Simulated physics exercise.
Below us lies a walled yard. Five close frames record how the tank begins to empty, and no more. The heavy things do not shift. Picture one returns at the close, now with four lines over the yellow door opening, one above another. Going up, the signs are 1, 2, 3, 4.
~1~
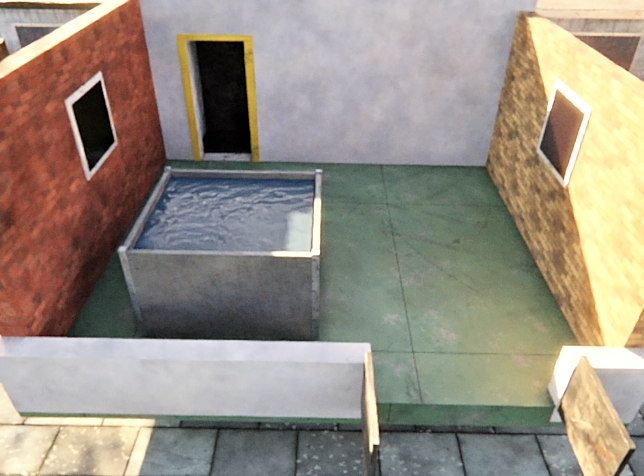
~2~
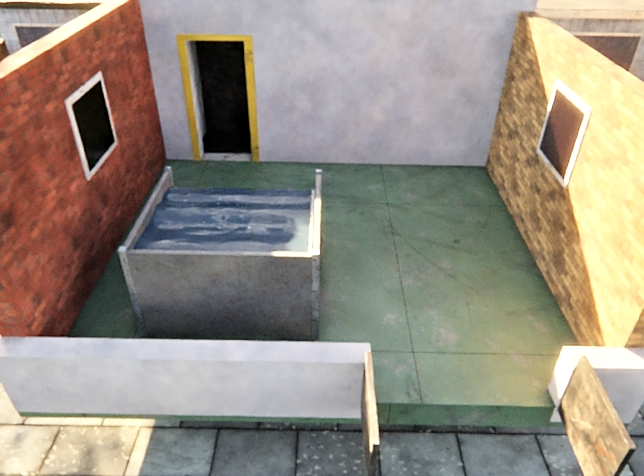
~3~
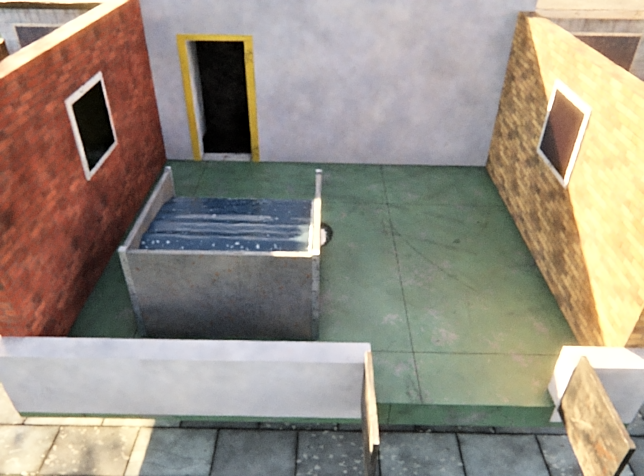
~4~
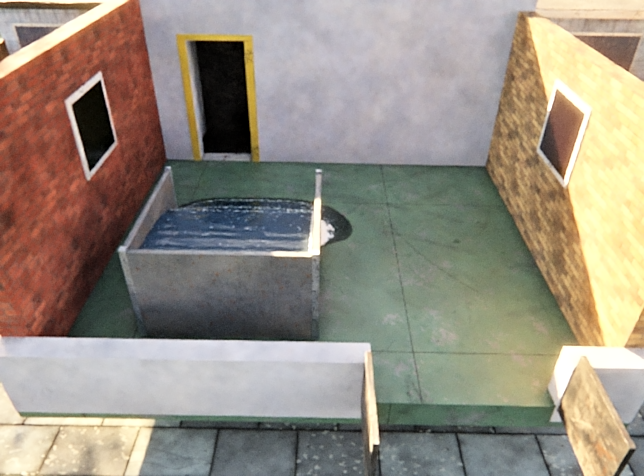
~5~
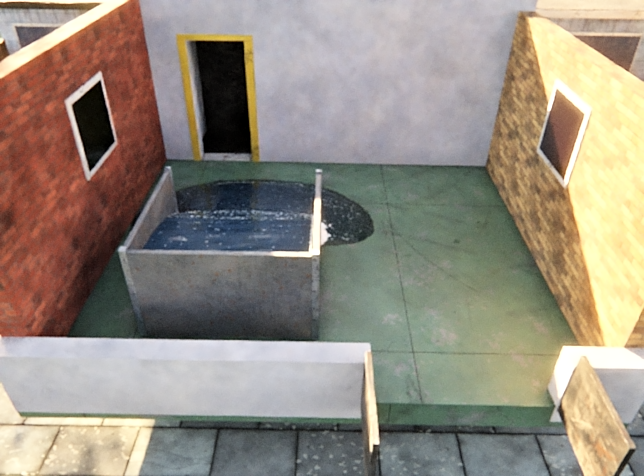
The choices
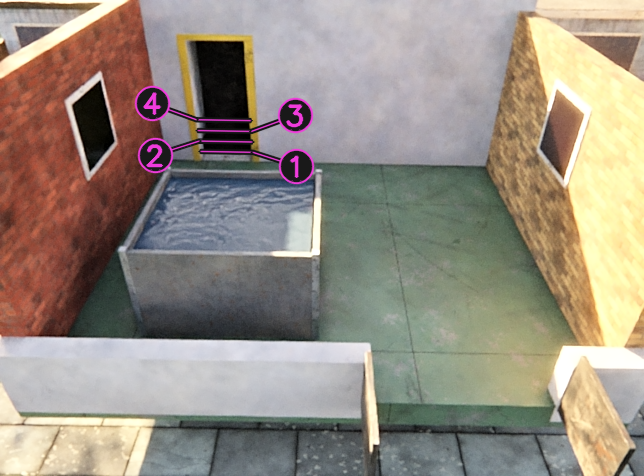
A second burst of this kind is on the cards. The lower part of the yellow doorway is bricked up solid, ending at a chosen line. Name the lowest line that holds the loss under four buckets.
3 is the one.
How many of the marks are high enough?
Two of the four.
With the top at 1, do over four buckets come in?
Yes, it does.
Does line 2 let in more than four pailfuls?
Yes.
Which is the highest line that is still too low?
Line 2.
On the marked copy, 1 at (226, 151); 2 at (225, 141); 3 at (224, 130); 4 at (223, 120); from the bottom up 1, 2, 3, 4.
With 1, dozens of bucketfuls pour in.
With 2, about 11 bucketfuls get in.
With 3, a splash gets over, under a bucket.
With 4, nothing gets over.
